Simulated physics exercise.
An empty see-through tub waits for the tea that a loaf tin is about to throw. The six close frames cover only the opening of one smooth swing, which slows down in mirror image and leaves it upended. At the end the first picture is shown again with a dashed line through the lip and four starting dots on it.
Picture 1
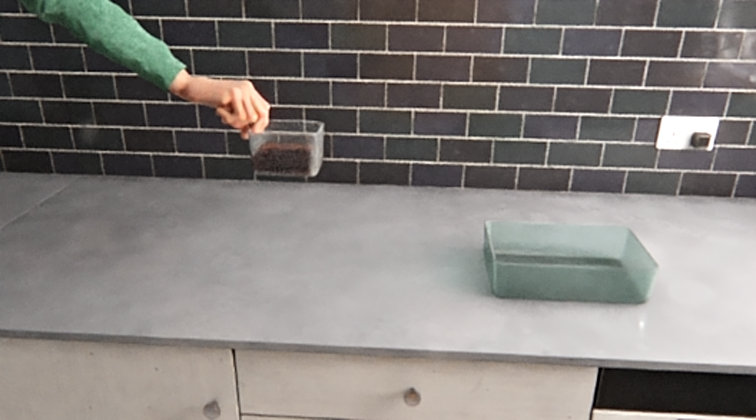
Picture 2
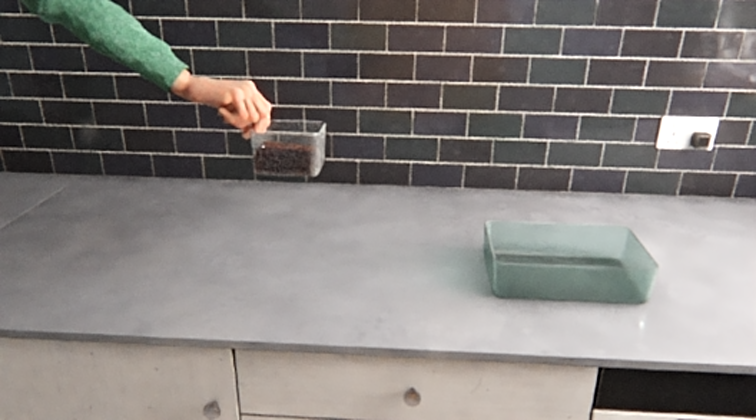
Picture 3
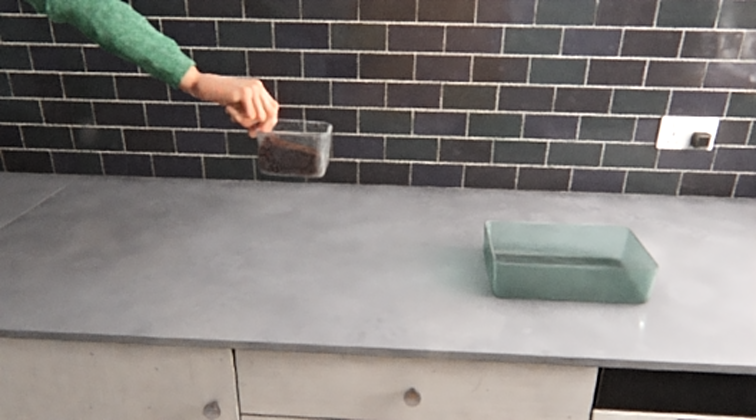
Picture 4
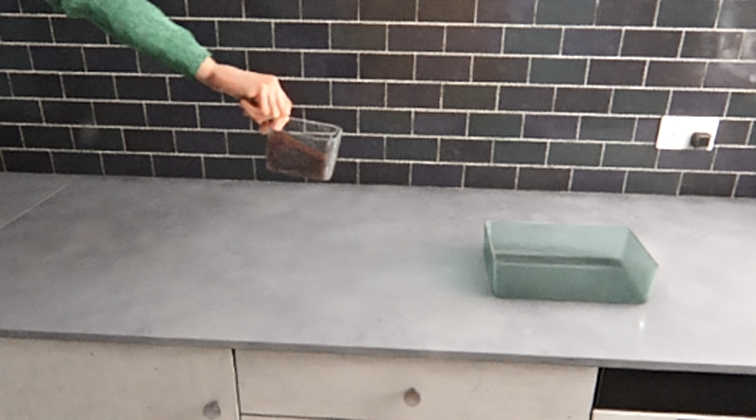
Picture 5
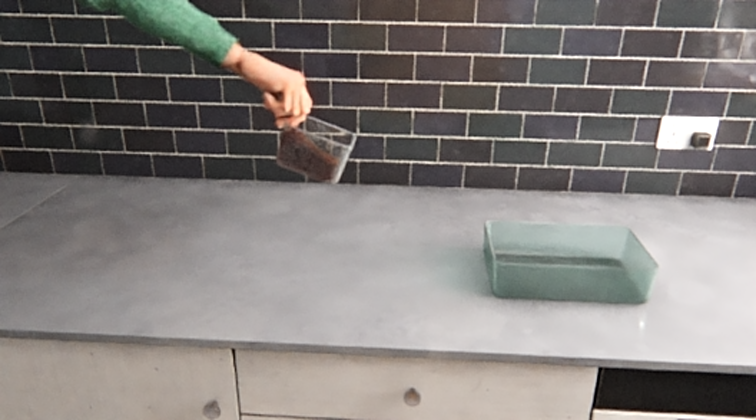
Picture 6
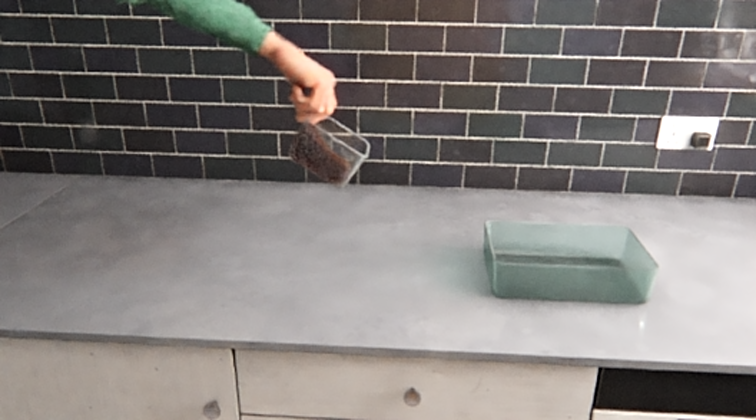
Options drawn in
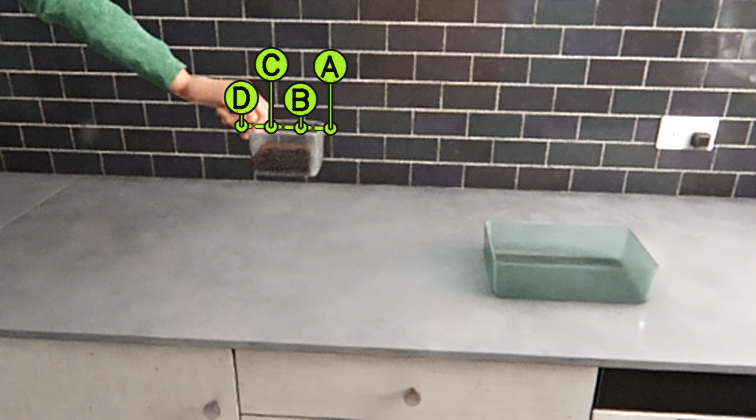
At the start, a hand in a green sleeve holds a clear container of dark loose contents upright above a grey counter, left of an empty see-through greenish tub. The arm then moves gradually rightward, tilting the container more and more toward the right, while the tub stays still.
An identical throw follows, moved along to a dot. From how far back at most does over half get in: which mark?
B is the one.
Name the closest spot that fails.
C.
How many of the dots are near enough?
Two of them.
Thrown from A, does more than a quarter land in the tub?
Yes.
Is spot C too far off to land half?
Yes.
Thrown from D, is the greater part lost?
Yes.
In lime, A at (330, 128); B at (300, 127); C at (271, 126); D at (241, 125).
For spot A, about 73 % lands in the tub, 8 % falls short and 19 % goes beside or beyond.
For spot B, about 68 % lands in the tub, 18 % falls short and 14 % goes beside or beyond.
For spot C, about 6 % lands in the tub, 88 % falls short and 6 % goes beside or beyond.
For spot D, about 0 % lands in the tub, 97 % falls short and 3 % goes beside or beyond.
